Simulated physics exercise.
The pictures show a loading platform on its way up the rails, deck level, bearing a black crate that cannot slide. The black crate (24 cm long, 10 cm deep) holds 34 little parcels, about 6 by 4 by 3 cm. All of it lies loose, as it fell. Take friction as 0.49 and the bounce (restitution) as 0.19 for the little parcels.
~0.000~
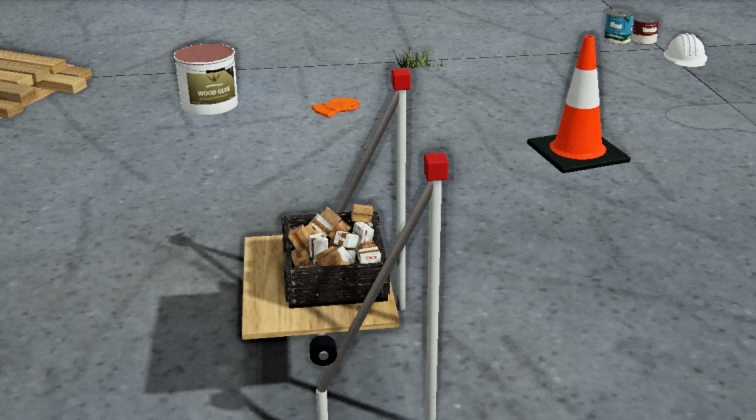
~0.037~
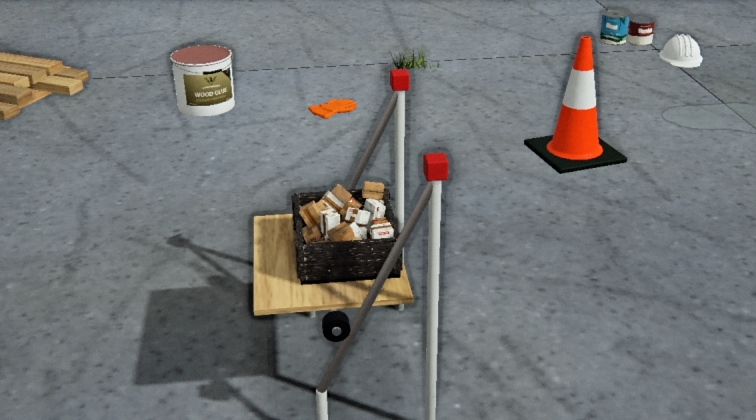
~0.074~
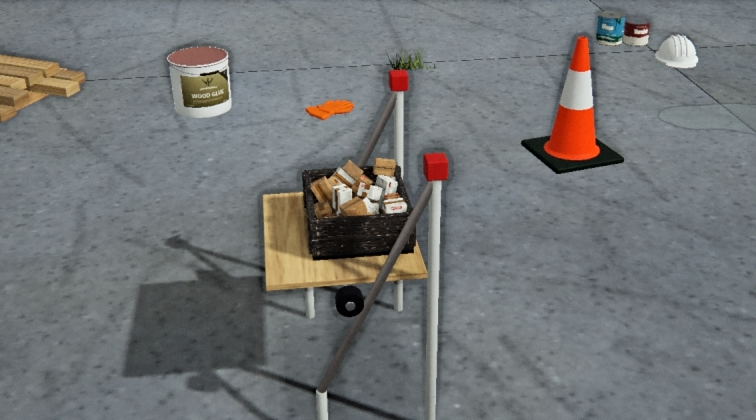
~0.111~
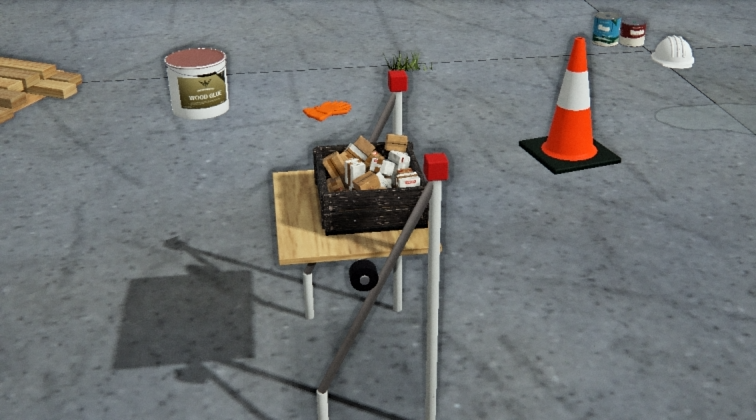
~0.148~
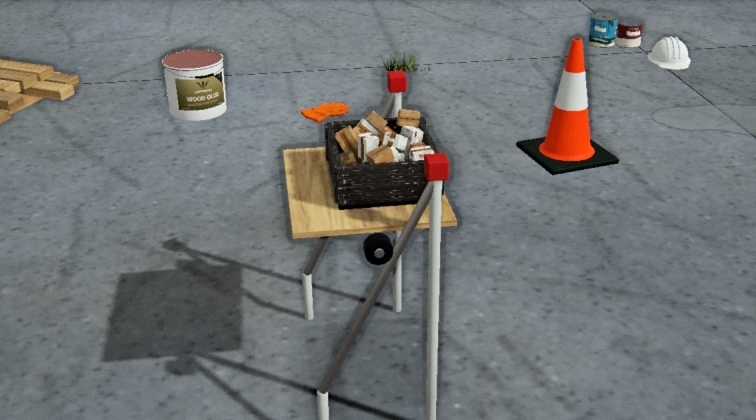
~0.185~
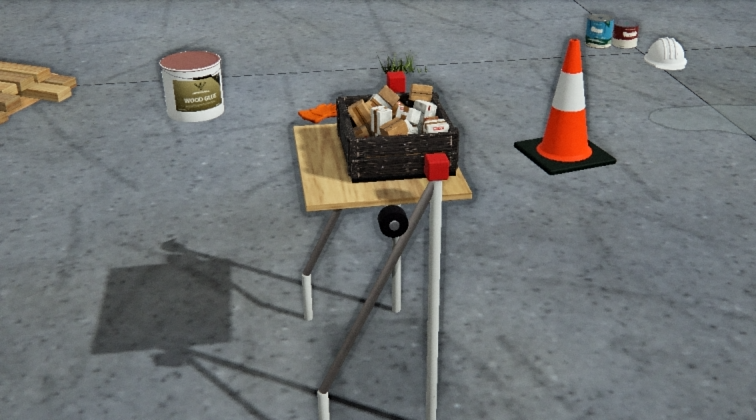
On a grey concrete floor, a wooden platform carries a black crate of small parcels steadily upward.
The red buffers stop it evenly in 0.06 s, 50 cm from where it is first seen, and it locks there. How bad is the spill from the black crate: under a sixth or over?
Out of the black crate go more than a sixth of the little parcels.
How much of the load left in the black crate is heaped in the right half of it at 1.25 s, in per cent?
Some 60 per cent.
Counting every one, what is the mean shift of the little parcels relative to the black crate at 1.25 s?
About 18 cm to the right.
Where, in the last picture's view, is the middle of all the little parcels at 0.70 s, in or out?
Near (441, 108).
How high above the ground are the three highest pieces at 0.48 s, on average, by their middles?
About 108 cm.
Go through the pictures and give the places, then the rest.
In the first picture (each is followed by its nearest rim corner in this view; the camera moves round a little), black crate, (292, 270); moved 0 cm; none out.
In the second picture, black crate, (304, 245); moved 8 cm.
In the third picture, black crate, (316, 220); moved 16 cm.
In the fourth picture, black crate, (329, 193); moved 25 cm.
In the fifth picture, black crate, (343, 167); moved 33 cm.
In the sixth picture, black crate, (356, 139); moved 41 cm; none out.
After 0.20 s, it meets the buffers.
After 0.32 s, black crate 32 in, 2 out.
After 0.48 s, black crate 23 in, 11 out.
After 0.70 s, black crate 19 in, 15 out.
When it is over (at 1.25 s), black crate 19 in, 15 out. Asked share, 15 of 34, 44 per cent.
